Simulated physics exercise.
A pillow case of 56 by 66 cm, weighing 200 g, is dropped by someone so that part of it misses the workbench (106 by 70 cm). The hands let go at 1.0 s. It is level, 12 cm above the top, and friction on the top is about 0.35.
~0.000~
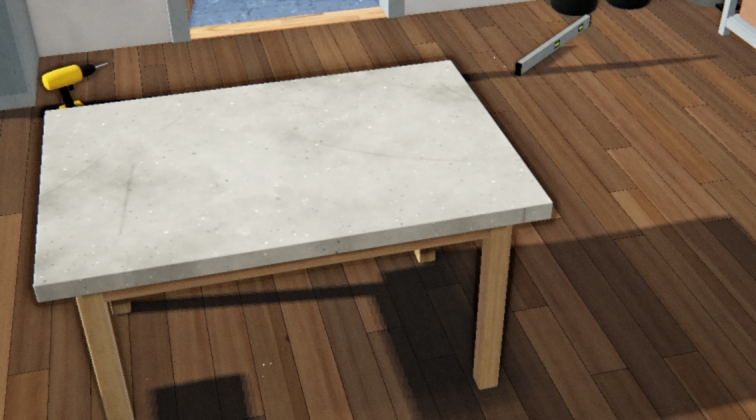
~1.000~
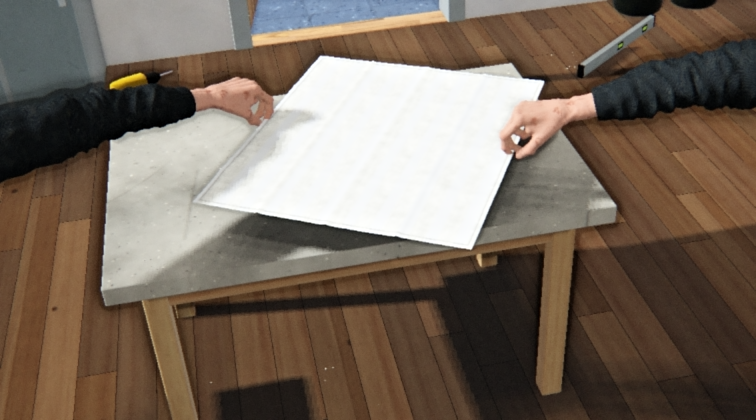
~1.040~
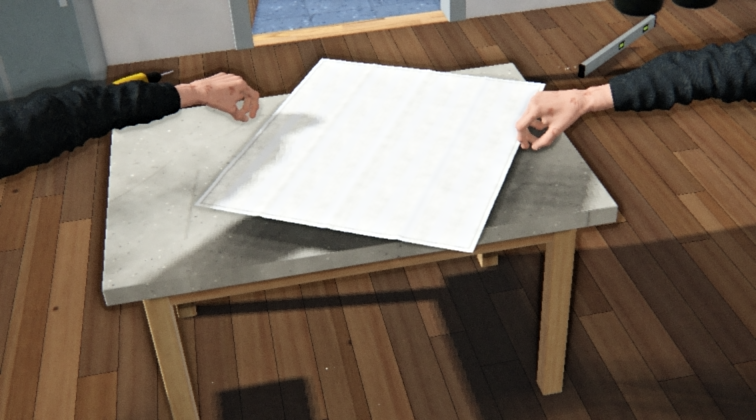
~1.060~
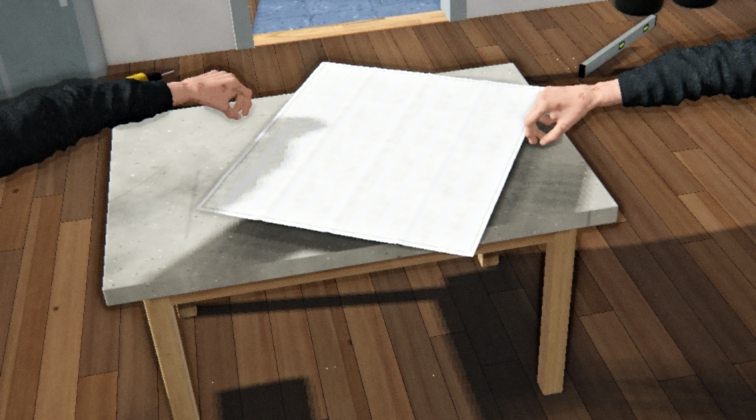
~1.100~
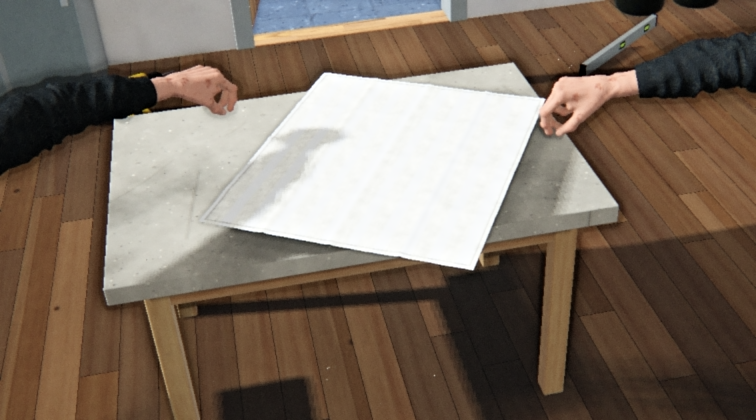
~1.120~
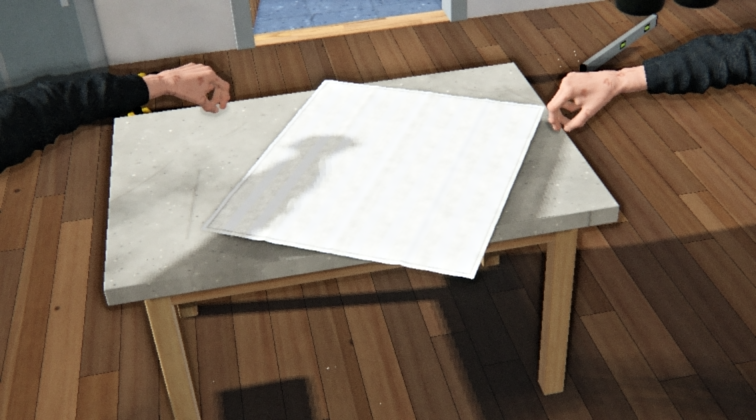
To begin with, a grey-topped workbench stands bare on a wooden floor. Two dark-sleeved arms then appear, holding a flat white piece of material at an angle above it, one corner past the front edge. The hands let go and draw apart as the piece drops a short way.
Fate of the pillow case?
Still there.
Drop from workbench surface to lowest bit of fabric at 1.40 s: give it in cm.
It hangs about 8 cm below the top.
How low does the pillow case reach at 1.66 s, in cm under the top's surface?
About 12 cm.
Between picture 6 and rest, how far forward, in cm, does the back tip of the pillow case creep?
The rear point moves forward by roughly 1 cm.
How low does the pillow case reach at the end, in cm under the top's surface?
22 cm, roughly.
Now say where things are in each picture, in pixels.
The bare workbench, in the first frame.
Pillow case corners (193, 202) (321, 57) (544, 82) (471, 249), in the second frame.
Pillow case corners (195, 205) (322, 60), in the third frame.
Pillow case corners (196, 209) (323, 63), in the fourth frame.
Pillow case corners (199, 221) (324, 74), in the fifth frame.
Pillow case corners (201, 230) (325, 81) (545, 108) (473, 279), in the sixth frame.
By 1.4 s, 85 % of the pillow case is still over the top.
By 1.7 s, 85 % of the pillow case is still over the top.
By 1.9 s, 85 % of the pillow case is still over the top.
By 2.2 s, 85 % of the pillow case is still over the top.
By 4.4 s, 85 % of the pillow case is still over the top.
